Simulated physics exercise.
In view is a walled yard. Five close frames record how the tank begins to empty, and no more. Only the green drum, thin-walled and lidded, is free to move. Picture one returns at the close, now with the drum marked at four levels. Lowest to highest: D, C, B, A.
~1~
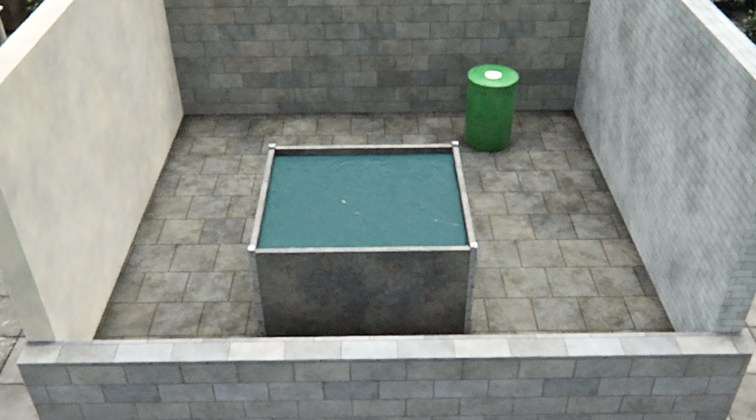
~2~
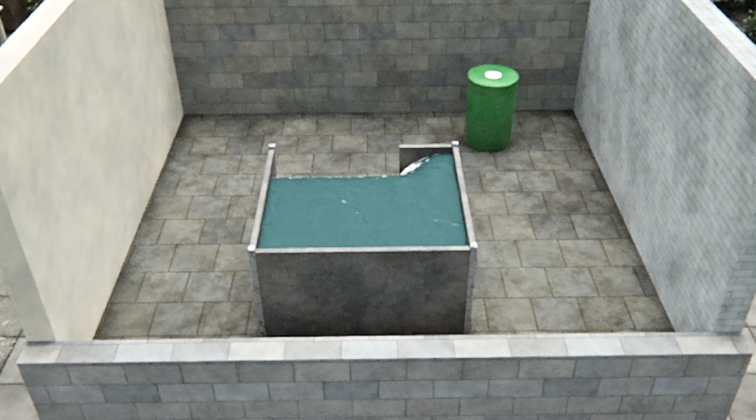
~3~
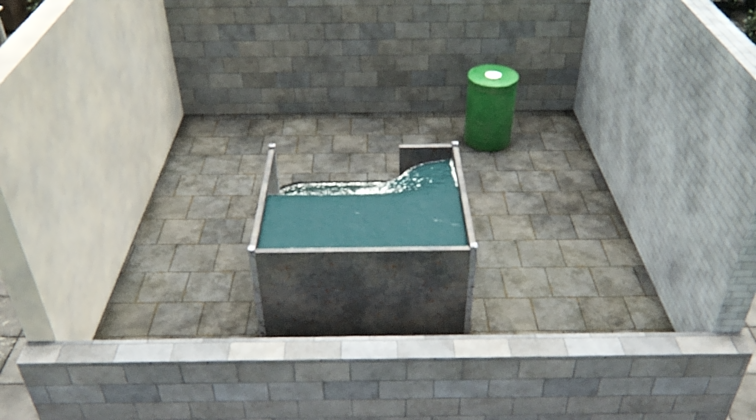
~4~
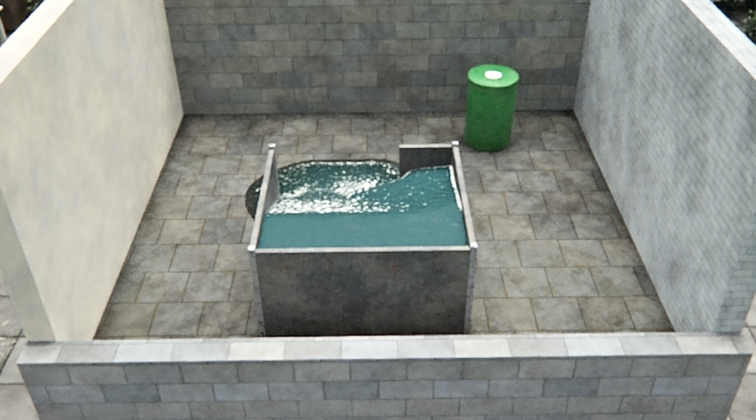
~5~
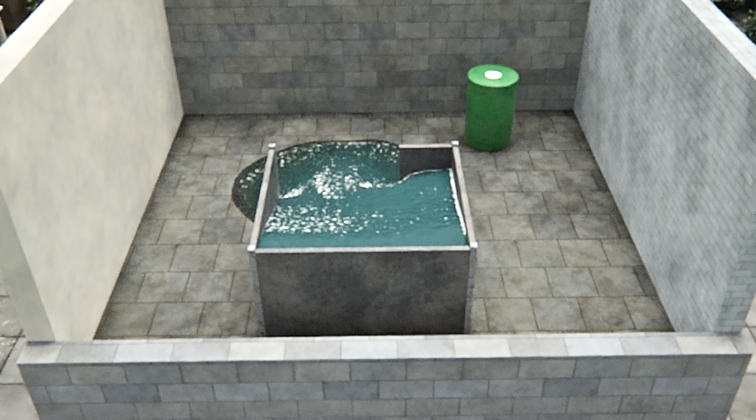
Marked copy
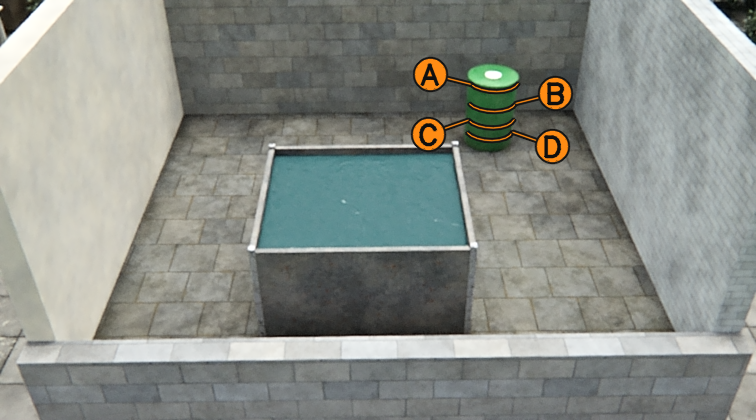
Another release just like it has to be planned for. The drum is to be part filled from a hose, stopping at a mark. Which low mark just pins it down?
That is mark C.
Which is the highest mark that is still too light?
That would be D.
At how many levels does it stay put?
Three of them.
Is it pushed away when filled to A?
No.
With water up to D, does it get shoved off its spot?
Yes, that goes wrong.
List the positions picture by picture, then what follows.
Lid of the green drum at (493, 75); tank full, its middle at (363, 200), in the first picture.
Water covers 3 % of the ground, mostly out of sight from here, in the second picture.
Water covers 6 % of the ground, mostly out of sight from here, in the third picture.
Water covers 11 % of the ground, mostly out of sight from here, in the fourth picture.
Lid of the green drum at (493, 75); 16 % of the ground under water, its edge towards the drum at (383, 144), in the fifth picture.
In orange, A at (496, 91); B at (494, 111); C at (493, 127); D at (492, 140); from the bottom up D, C, B, A.
For mark A, it does not move.
For mark B, it does not move.
For mark C, it does not move.
For mark D, it is pushed about its own width away.
